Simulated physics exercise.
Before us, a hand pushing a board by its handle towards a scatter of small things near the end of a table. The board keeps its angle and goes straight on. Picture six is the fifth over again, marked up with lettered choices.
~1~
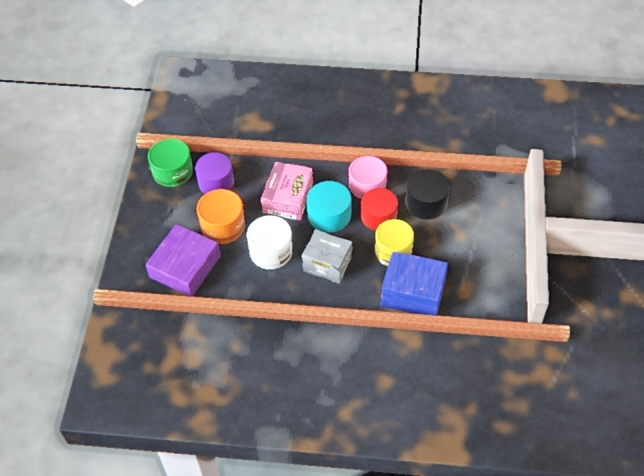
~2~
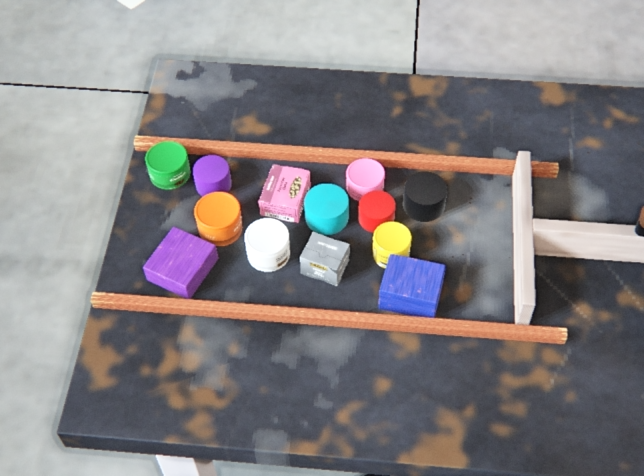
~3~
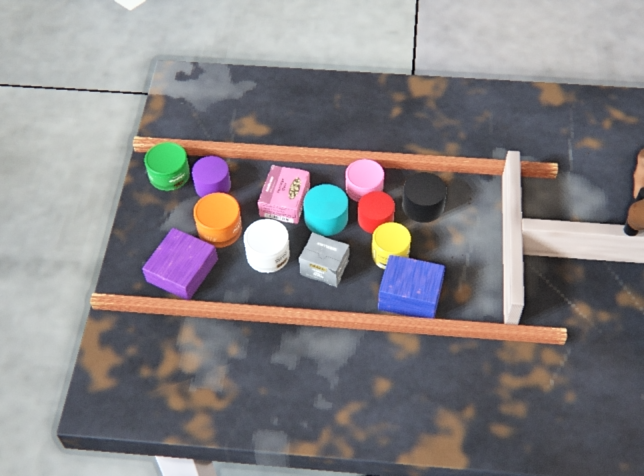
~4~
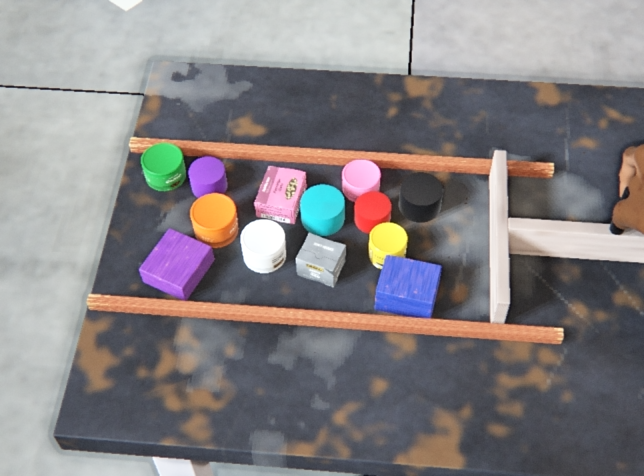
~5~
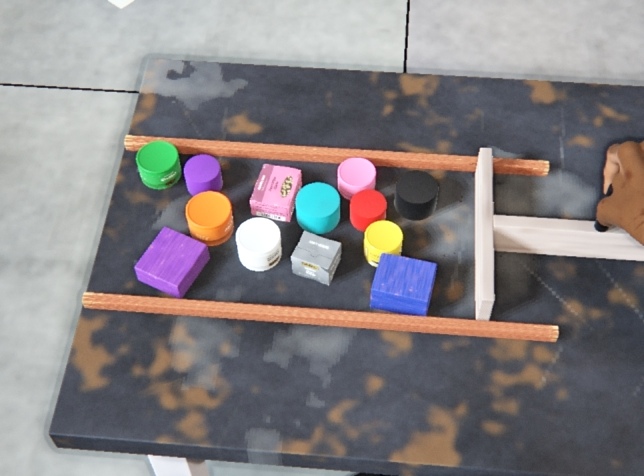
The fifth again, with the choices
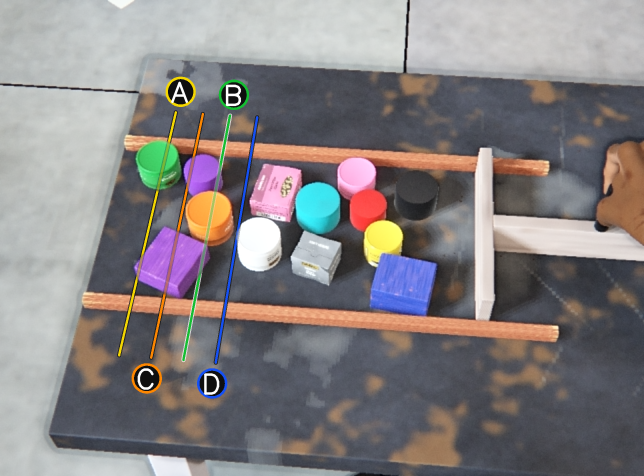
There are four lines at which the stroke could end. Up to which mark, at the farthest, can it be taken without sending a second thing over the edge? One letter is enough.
D.
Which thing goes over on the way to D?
It is the green jar.
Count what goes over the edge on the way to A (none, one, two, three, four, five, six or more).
By then, six or more.
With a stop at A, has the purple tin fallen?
By then, yes.
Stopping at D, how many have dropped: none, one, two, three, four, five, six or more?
By then, one.
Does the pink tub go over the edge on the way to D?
By then, no.
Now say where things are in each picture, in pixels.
In the first picture, board (540, 222); orange tub (221, 217); yellow jar (394, 244).
In the second picture, board (527, 223); red pot (377, 212).
In the third picture, board (515, 223); pink packet (285, 194).
In the fourth picture, board (502, 222); purple block (177, 265).
In the fifth picture, board (487, 220); grey packet (317, 258); green jar (160, 165); blue block (403, 286).
On the copy, A at (150, 223); B at (209, 227); C at (179, 225); D at (238, 229).
On D. First, board (397, 214); pink tub (339, 174); blue block (357, 285).
Then, board (307, 208); purple block (142, 270); orange tub (178, 203).
Finally, board (241, 204); green jar over the edge; orange tub (131, 186); one fallen.
By contrast, A drops eight; B drops three; C drops five.
